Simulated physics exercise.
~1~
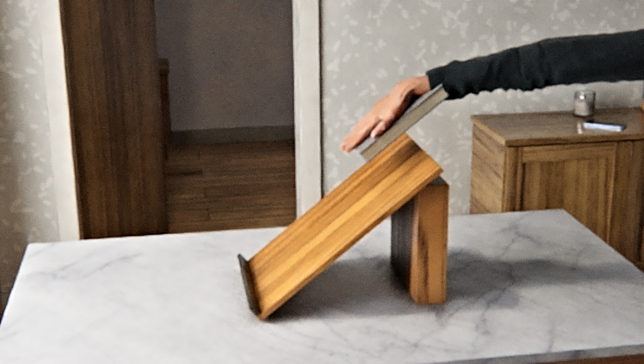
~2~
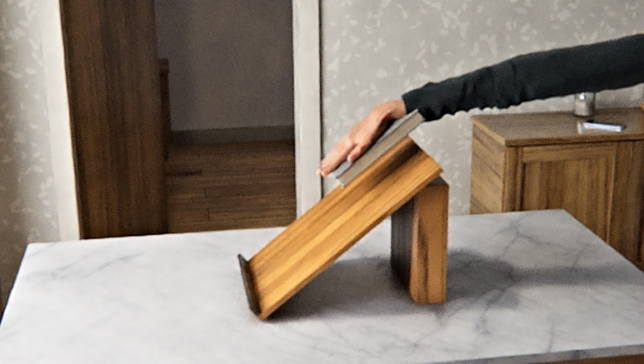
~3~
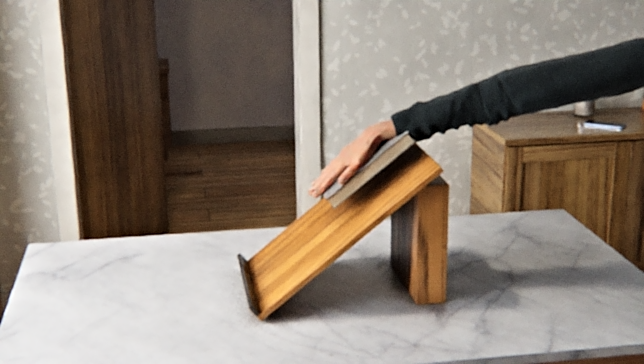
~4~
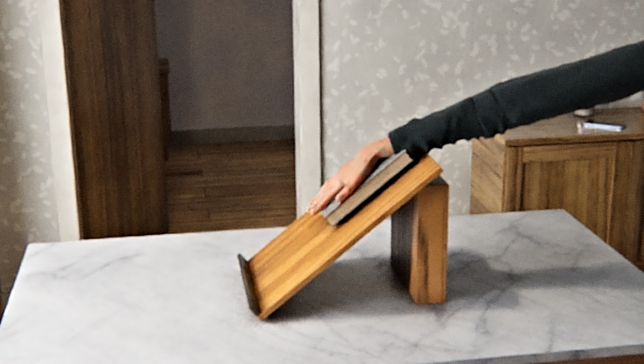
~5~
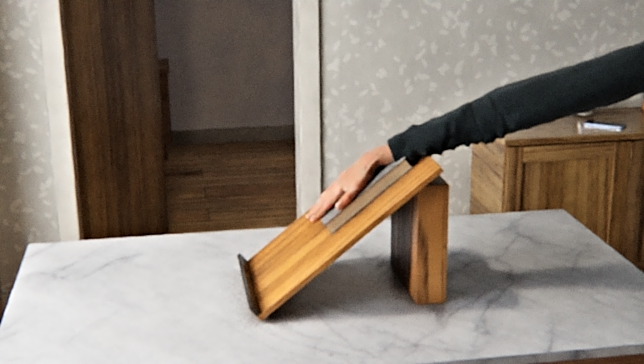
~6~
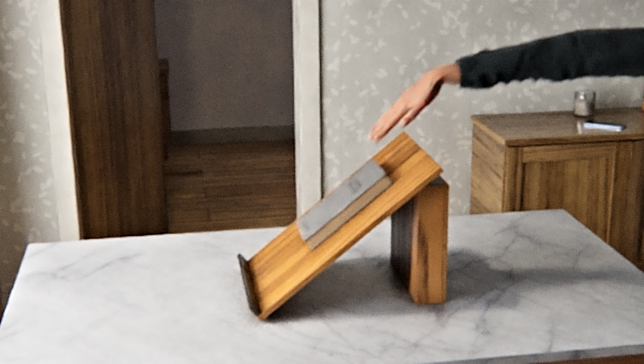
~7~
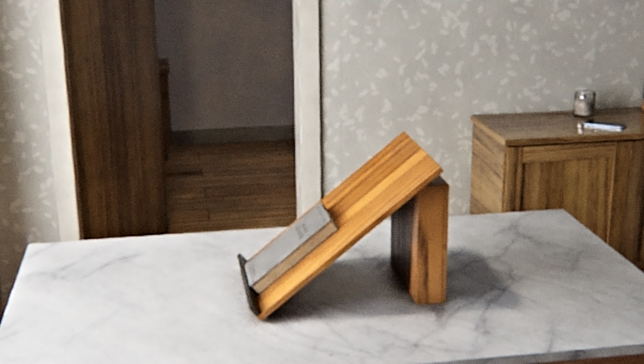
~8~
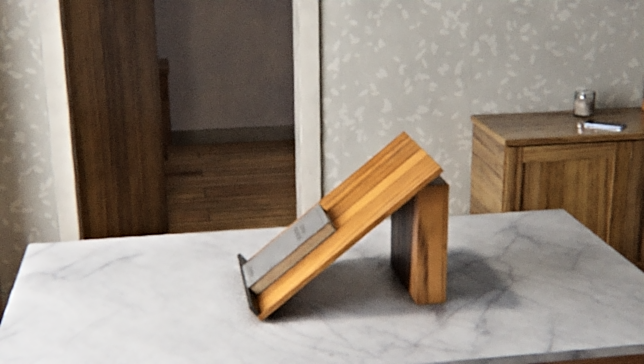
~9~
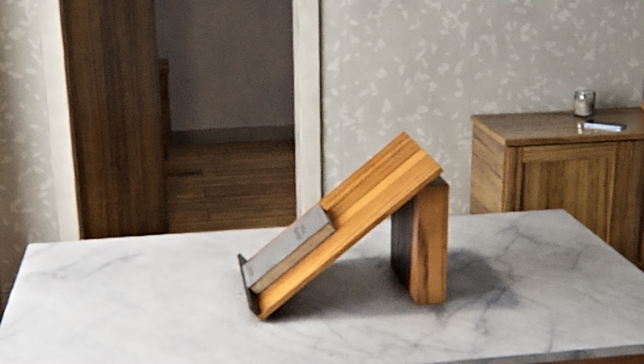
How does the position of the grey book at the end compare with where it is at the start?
At the start the grey book is under the hand at the upper end of the sloping board. At the end it lies farther left and lower, resting at the bottom of the board.
The footage shows a hand lowering a grey book onto a sloping wooden board propped against a block on a marble table. The hand lets go and draws back, and the book slides down to the left, stopping at the board's lower end.
